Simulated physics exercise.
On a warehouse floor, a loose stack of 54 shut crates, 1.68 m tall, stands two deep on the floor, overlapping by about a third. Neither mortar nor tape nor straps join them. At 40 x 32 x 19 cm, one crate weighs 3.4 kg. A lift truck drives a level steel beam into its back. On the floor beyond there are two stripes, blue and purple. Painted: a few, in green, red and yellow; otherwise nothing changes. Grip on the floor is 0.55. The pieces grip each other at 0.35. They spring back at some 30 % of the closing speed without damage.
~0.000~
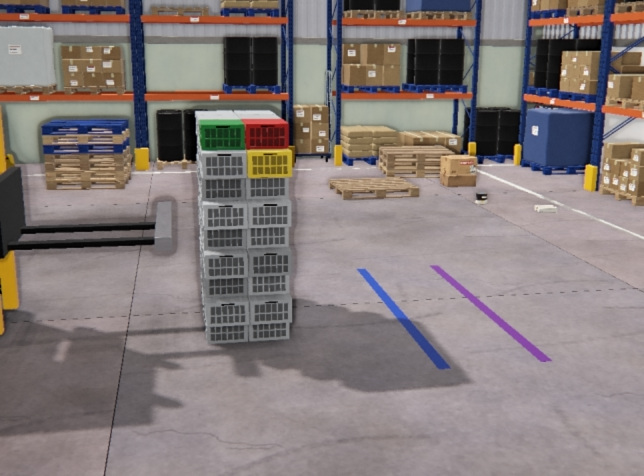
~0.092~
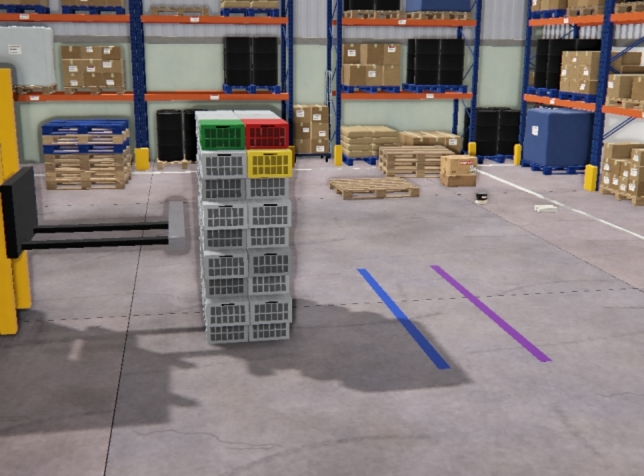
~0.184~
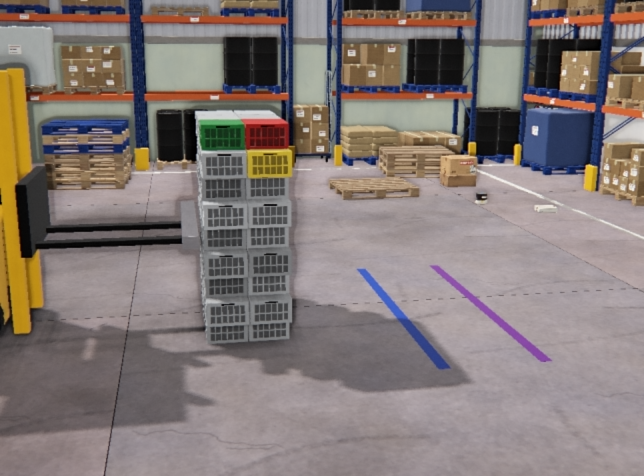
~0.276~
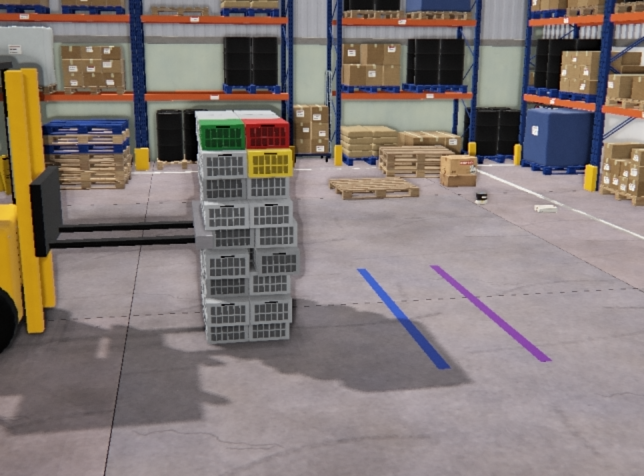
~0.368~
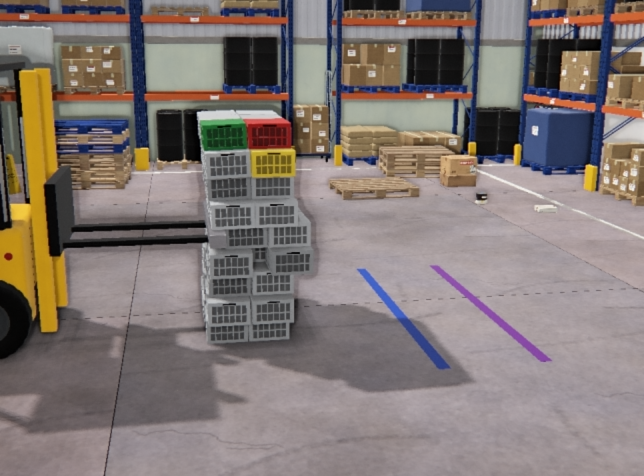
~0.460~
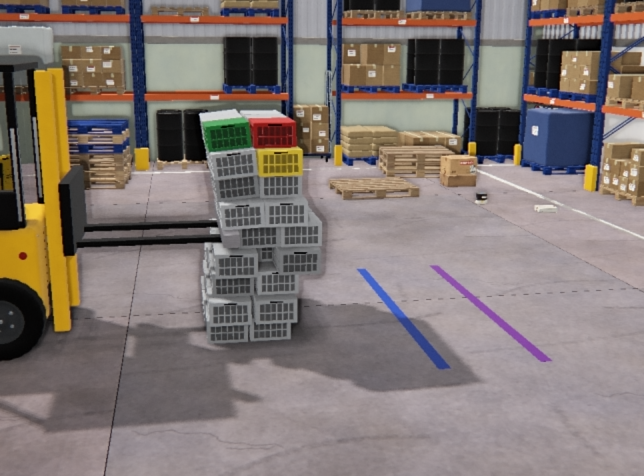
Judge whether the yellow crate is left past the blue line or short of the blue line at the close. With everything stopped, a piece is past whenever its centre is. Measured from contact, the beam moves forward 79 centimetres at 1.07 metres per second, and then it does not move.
At the close the yellow crate is past the blue line.
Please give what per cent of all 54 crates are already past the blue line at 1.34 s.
25 %.
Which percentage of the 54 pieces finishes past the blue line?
Around 30 per cent, I'd say.
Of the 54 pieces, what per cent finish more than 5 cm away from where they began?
The share is 90 per cent.
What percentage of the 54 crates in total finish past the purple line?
That would be roughly 15 percent of them.
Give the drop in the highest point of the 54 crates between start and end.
Something like 55 cm, give or take.
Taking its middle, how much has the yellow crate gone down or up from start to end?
Net change: Some 125 cm lower.
By 0.64 s, none of the 54 crates past the blue line, 49 disturbed; yellow crate moved 24 cm; green crate tilted 15°.
By 0.94 s, none of the 54 crates past the blue line, 51 disturbed; yellow crate tilted 4°, 6 cm lower; green crate tilted 41°, 17 cm lower.
By 1.34 s, 13 of the 54 crates past the blue line; yellow crate tilted 6°, 41 cm lower; green crate on its side.
By 2.00 s, 15 of the 54 crates past the blue line; yellow crate on its side; green crate on its side.
When it is over (3.9 s), 15 of the 54 crates past the blue line; yellow crate on its side; red crate upside down; green crate 1.50 m lower. In pixels of the last frame, middles, yellow crate near (552, 343), red crate near (455, 302).
